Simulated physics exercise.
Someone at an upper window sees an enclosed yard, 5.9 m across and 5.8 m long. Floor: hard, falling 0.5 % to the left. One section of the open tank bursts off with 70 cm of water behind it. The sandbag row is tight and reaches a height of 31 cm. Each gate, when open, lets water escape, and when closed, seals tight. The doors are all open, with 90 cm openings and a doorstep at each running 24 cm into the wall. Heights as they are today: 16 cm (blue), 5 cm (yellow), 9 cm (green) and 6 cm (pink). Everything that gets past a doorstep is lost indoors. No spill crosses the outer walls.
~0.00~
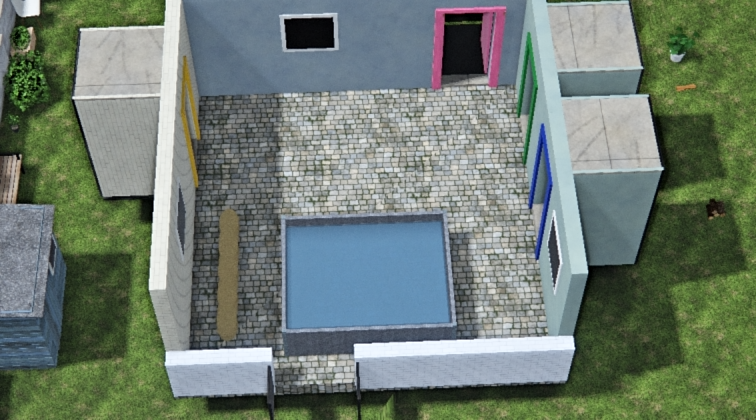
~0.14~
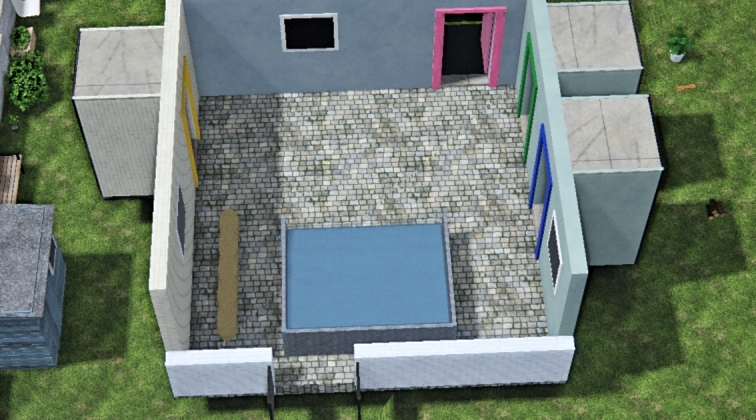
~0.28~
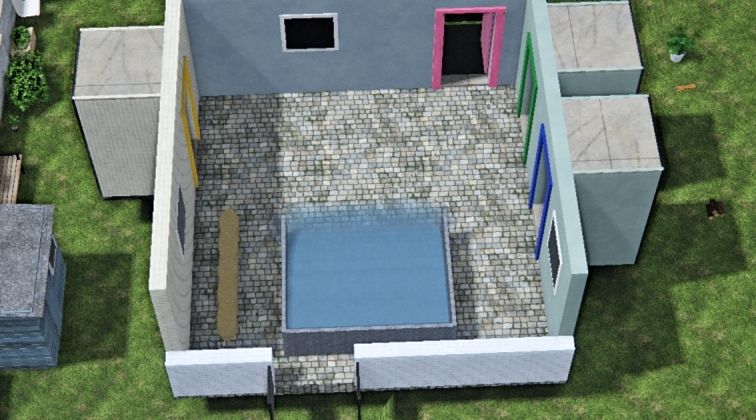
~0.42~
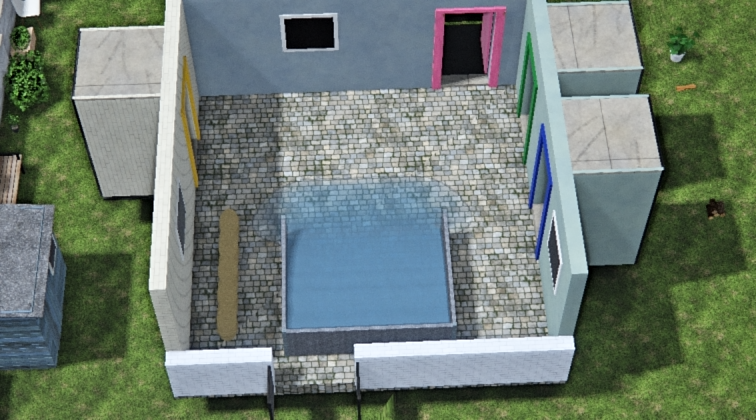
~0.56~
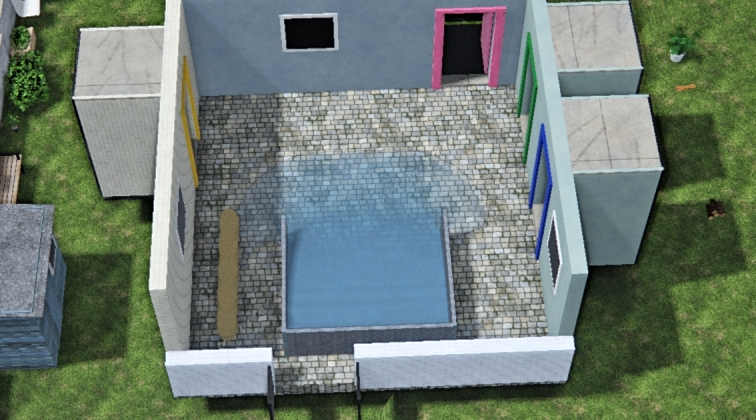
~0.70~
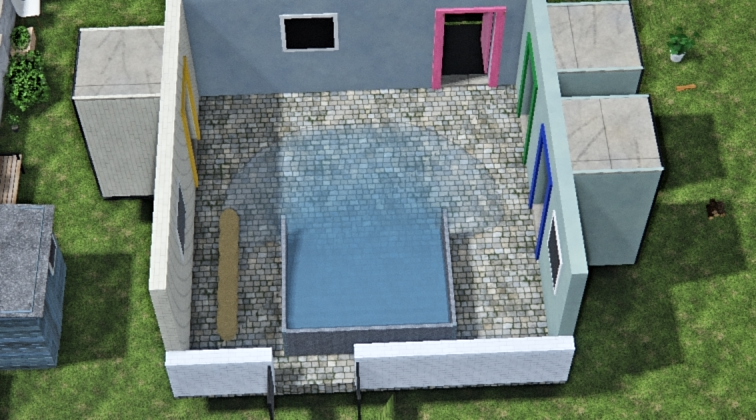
Water pours out over the far side of the open tank and fans across the paving.
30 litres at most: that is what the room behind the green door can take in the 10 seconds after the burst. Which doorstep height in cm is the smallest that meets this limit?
A height of roughly 15 cm.
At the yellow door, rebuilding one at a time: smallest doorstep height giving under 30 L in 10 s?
At yellow, roughly 18 cm.
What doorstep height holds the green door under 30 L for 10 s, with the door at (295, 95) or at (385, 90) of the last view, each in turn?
First place around 29 cm, second around 32 cm.
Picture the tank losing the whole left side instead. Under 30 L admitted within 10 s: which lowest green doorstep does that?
Then 15 cm.
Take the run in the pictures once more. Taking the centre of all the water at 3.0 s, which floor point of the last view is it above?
Look at about (350, 171) in the last view.
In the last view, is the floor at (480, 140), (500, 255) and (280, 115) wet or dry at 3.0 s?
First wet through, second bone-dry, third wet through.
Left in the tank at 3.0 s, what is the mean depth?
Around 15 centimetres.
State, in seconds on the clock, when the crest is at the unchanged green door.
Some 3.2 s, more or less.
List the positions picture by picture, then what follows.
In the first picture, still water, 70 cm deep, in the open tank at (367, 272); the green door at (528, 103) is dry.
In the second picture, water pours out on the far side and has run 0.3 m, to a hidden place; about 9 cm deep outside, 70 cm at the back.
In the third picture, water pours out on the far side and has run 0.7 m, to (292, 209); about 14 cm deep outside, 70 cm at the back.
In the fourth picture, the front is at (322, 182), 1.3 m from the gap on the far side; 3.9 m2 of floor is wet, 70 cm left at the back.
In the fifth picture, the front is at (301, 159), 1.8 m from the gap on the far side; 6.3 m2 of floor is wet, 64 cm left at the back.
In the sixth picture, the front is at (324, 129), 2.5 m from the gap on the far side; 9.0 m2 of floor is wet, 59 cm left at the back; 1.1 m in a straight line remain to the green door at (528, 103).
After 1.4 s water covers 60 % of the floor, deepest (43 cm) near (345, 92); 2 cm at the green door, 0 litres in over its 9 cm doorstep.
After 3.0 s water covers 60 % of the floor, deepest (43 cm) near (200, 97); 20 cm at the green door, 10 litres in over its 9 cm doorstep.
After 10.0 s water covers 95 % of the floor, deepest (15 cm) near (463, 325); 7 cm at the green door, 111 litres in over its 9 cm doorstep.
At the green door as built, the water arrived by 1.3 s and peaked near 20 cm at 3.2 s.
Run again over the same 10 s with other heights there, 45 litres in over 13.5 cm, 13 litres over 18.5 cm. The limit of 30 litres is kept from about 15 cm up.
